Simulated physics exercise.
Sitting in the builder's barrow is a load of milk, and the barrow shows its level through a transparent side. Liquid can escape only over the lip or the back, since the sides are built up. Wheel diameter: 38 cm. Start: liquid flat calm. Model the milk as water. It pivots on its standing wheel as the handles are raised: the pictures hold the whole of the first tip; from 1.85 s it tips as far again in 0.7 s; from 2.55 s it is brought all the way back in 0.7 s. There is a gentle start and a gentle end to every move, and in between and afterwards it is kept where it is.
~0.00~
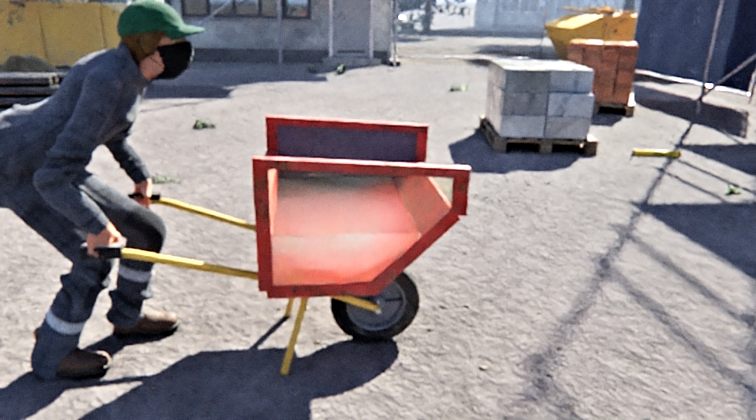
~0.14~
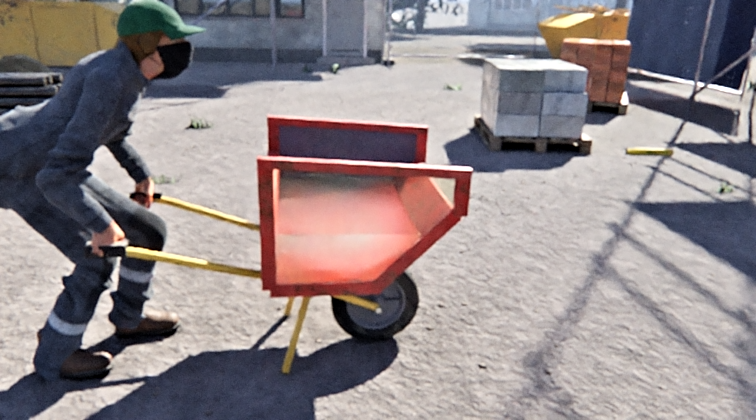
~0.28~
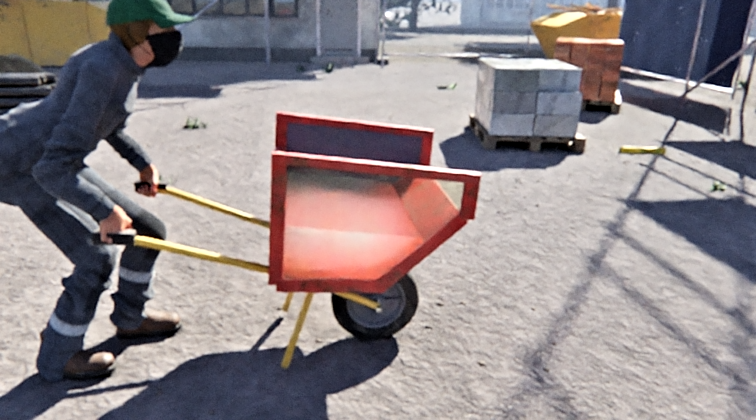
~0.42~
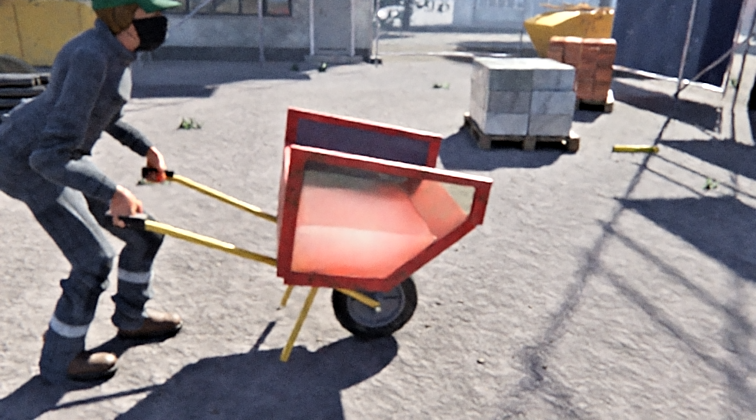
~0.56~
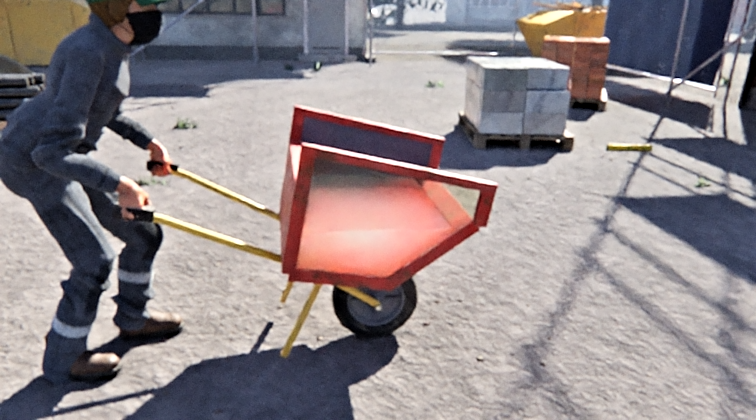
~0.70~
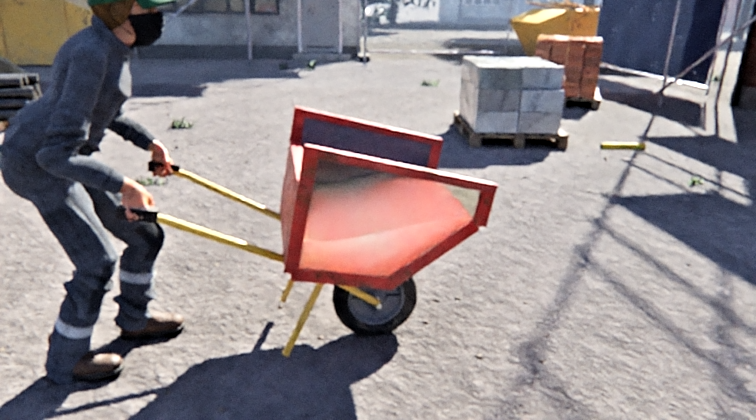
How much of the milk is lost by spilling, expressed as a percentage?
It loses around 32 percent.
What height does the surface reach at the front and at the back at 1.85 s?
Front level 16 cm, back level 10 cm.
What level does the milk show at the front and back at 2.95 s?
Level: ~ 16 cm in front; 4 cm behind.
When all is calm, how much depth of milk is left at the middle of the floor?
Roughly 10 cm.
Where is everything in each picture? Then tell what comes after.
In the first frame, the surface is at (364, 234) near the front wall; the surface is at (282, 236) near the back wall; the lip is at (451, 208); the front is on the right.
In the second frame, the surface is at (366, 235) near the front wall; the surface is at (285, 235) near the back wall.
In the third frame, the surface is at (374, 234) near the front wall; the surface is at (295, 228) near the back wall; the barrow is tilted 4° forwards.
In the fourth frame, the surface is at (384, 233) near the front wall; the surface is at (306, 226) near the back wall; the barrow is tilted 8° forwards.
In the fifth frame, the surface is at (390, 230) near the front wall; the surface is at (311, 235) near the back wall; the barrow is tilted 10° forwards.
In the sixth frame, the surface is at (391, 230) near the front wall; the surface is at (312, 242) near the back wall; the barrow is tilted 10° forwards; the lip is at (473, 219).
After 1.85 s the barrow is at 10° forwards, the surface stands 11 cm at the back and 17 cm at the front; 6 per cent is out, over the front.
After 2.95 s the barrow is at 8° forwards, the surface stands 3 cm at the back and 16 cm at the front; 24 per cent is out, over the front.
After 4.05 s the surface stands 7 cm at the back and 13 cm at the front; 31 per cent is out, over the front.
After 6.14 s 32 per cent is out, over the front, 16 of 51 litres.
